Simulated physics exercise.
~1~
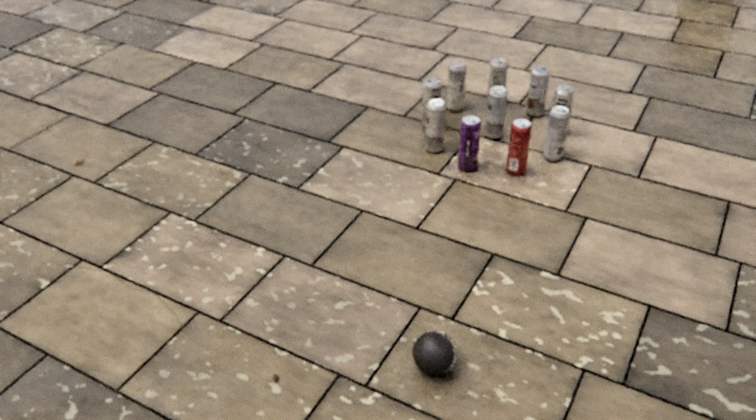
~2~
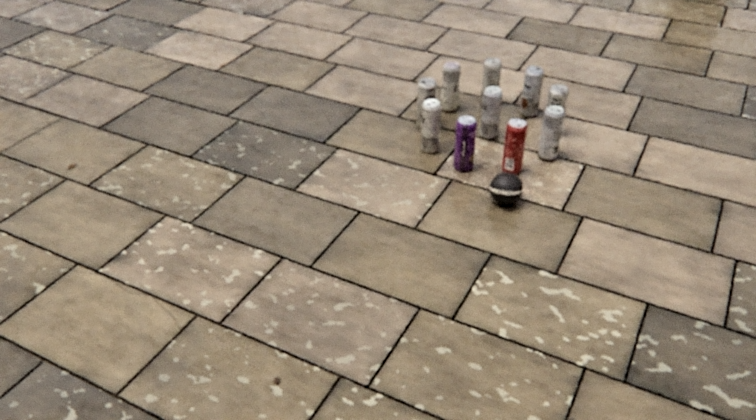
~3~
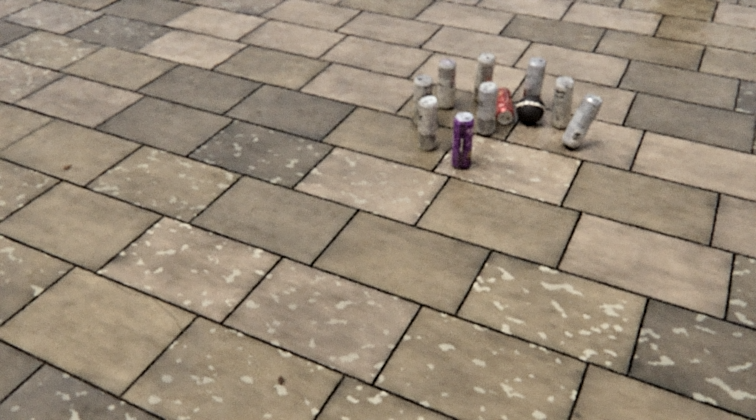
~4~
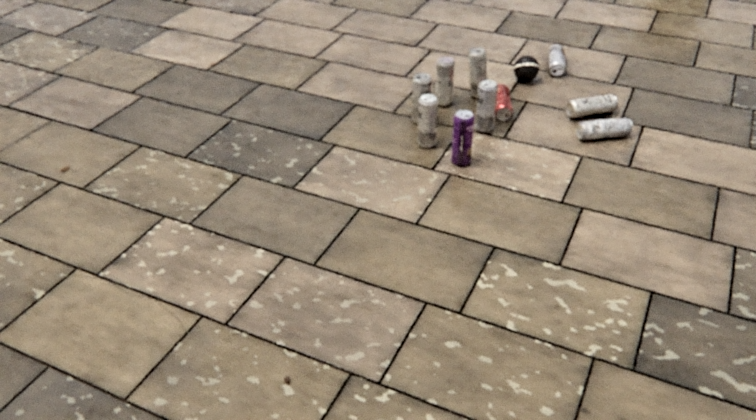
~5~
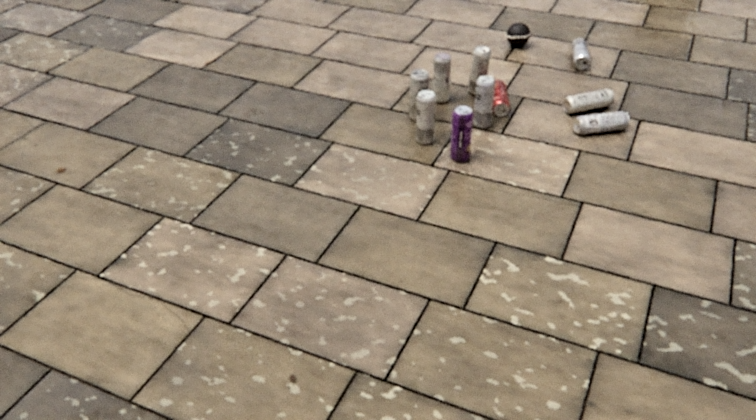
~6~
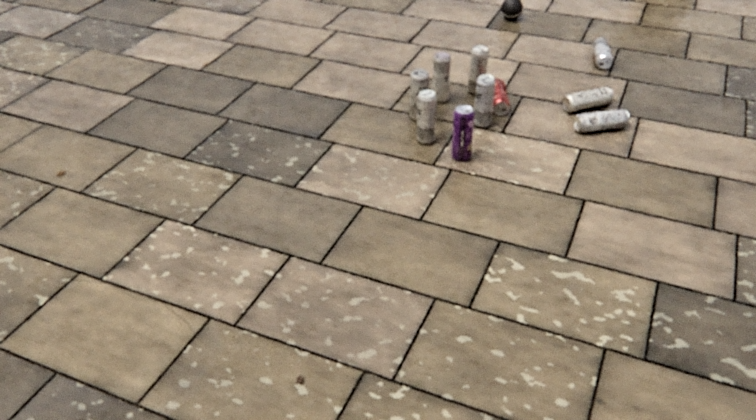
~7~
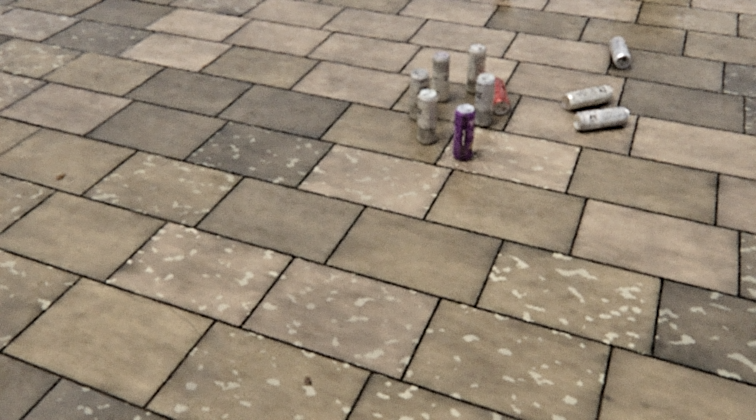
A wide pavement of worn, speckled stone slabs is seen from above at an angle, with a cluster of pale upright tubes towards the upper right, a purple one and a red one at its front. A dark ball rolls up from the lower middle and strikes the red tube, which topples back among the others. The ball pushes on through the right side, knocking over three pale tubes. It rolls away past the top edge as one fallen tube slides off to the right. The purple tube and several pale ones remain standing beside the fallen red one.
